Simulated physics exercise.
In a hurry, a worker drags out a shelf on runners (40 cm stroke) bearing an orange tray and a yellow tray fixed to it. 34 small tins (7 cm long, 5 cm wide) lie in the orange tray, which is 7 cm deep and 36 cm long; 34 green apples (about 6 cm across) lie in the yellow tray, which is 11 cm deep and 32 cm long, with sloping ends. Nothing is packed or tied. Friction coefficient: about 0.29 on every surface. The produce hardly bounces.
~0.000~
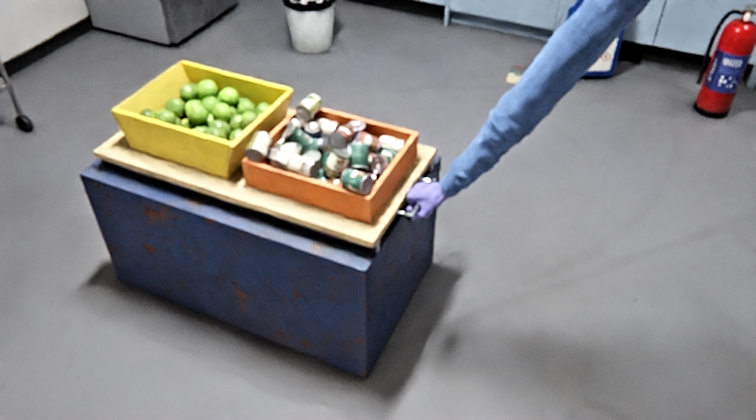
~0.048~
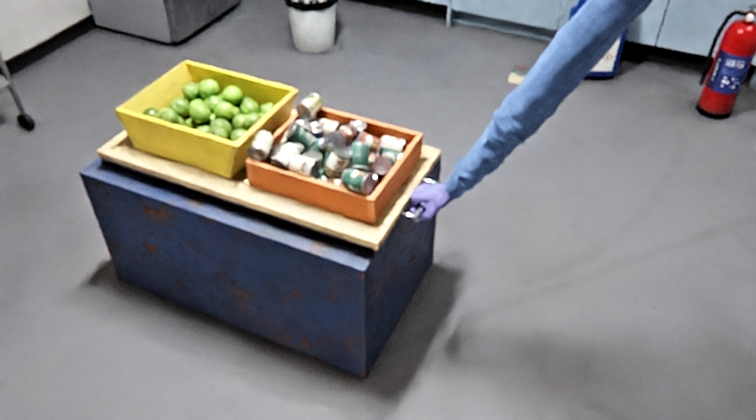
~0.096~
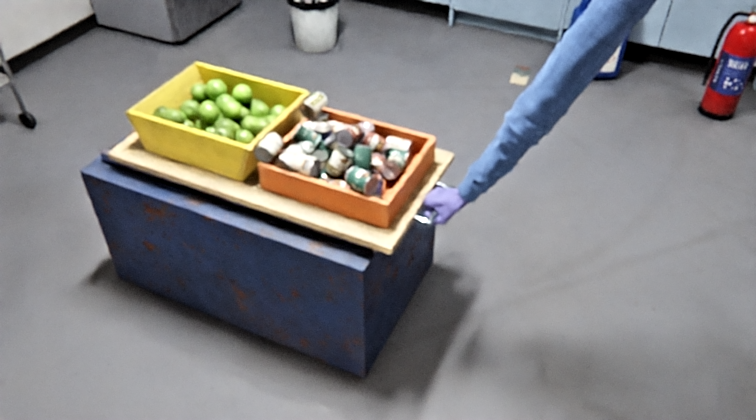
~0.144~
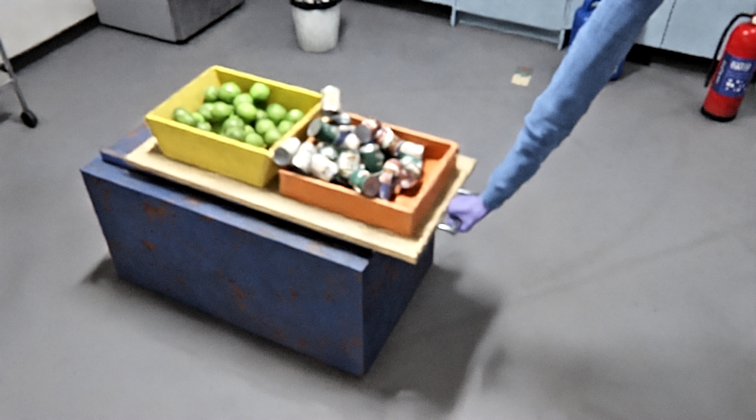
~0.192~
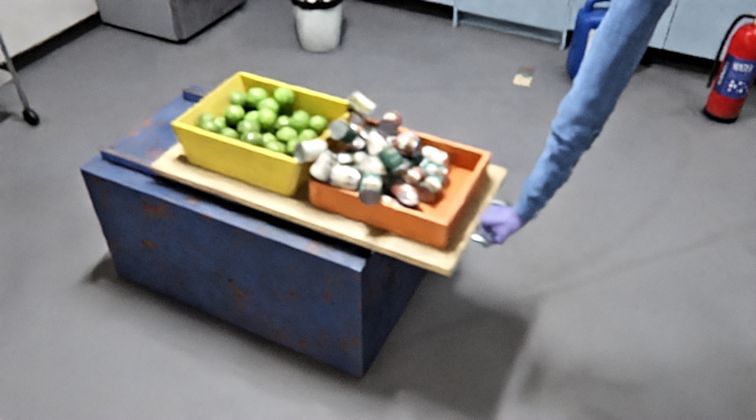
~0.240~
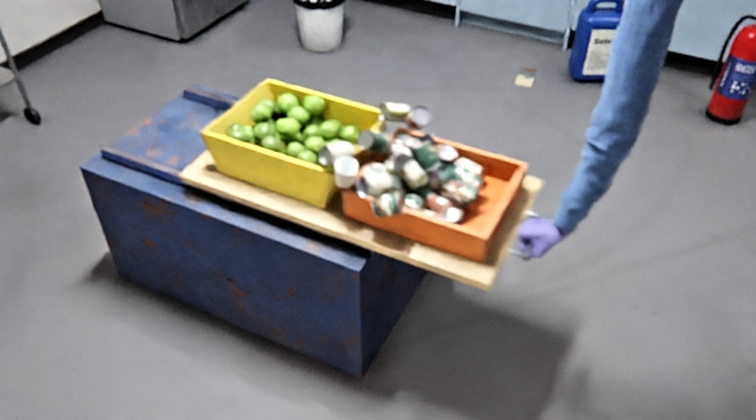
A wooden shelf holding a yellow tray of green apples and an orange tray of small tins slid out to the right across a blue chest, pulled by a purple-gloved hand, as the tins shifted.
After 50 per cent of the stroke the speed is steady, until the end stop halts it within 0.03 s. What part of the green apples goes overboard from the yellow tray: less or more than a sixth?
Less than a sixth of the green apples leave the yellow tray.
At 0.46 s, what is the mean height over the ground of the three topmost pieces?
Roughly 74 cm.
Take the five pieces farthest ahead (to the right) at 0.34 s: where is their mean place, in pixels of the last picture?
At about (522, 211).
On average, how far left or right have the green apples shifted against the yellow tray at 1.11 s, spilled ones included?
Some 6 cm rightwards.
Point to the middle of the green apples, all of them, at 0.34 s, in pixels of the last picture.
At about (331, 150).
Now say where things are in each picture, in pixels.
In the first picture (each is followed by its nearest rim corner in this view), yellow tray, (230, 143); orange tray, (366, 196); drawn out 0 cm; none out.
In the second picture, yellow tray, (234, 144); orange tray, (370, 198); drawn out 1 cm.
In the third picture, yellow tray, (246, 147); orange tray, (384, 202); drawn out 5 cm.
In the fourth picture, yellow tray, (267, 153); orange tray, (408, 210); drawn out 12 cm.
In the fifth picture, yellow tray, (297, 162); orange tray, (442, 222); drawn out 22 cm; 2 out, the lowest tin at (361, 106).
In the sixth picture, yellow tray, (332, 173); orange tray, (482, 235); drawn out 32 cm; 3 out, the lowest tin at (389, 205).
After 0.26 s, end of travel.
After 0.34 s, orange tray 30 in, 4 out and yellow tray 34 in, 0 out.
After 0.46 s, orange tray 26 in, 8 out and yellow tray 33 in, 1 out.
After 0.68 s, orange tray 24 in, 10 out and yellow tray 32 in, 2 out.
Outcome (at 1.11 s), orange tray 23 in, 11 out and yellow tray 32 in, 2 out. Asked share, 2 of 34, 6 per cent.
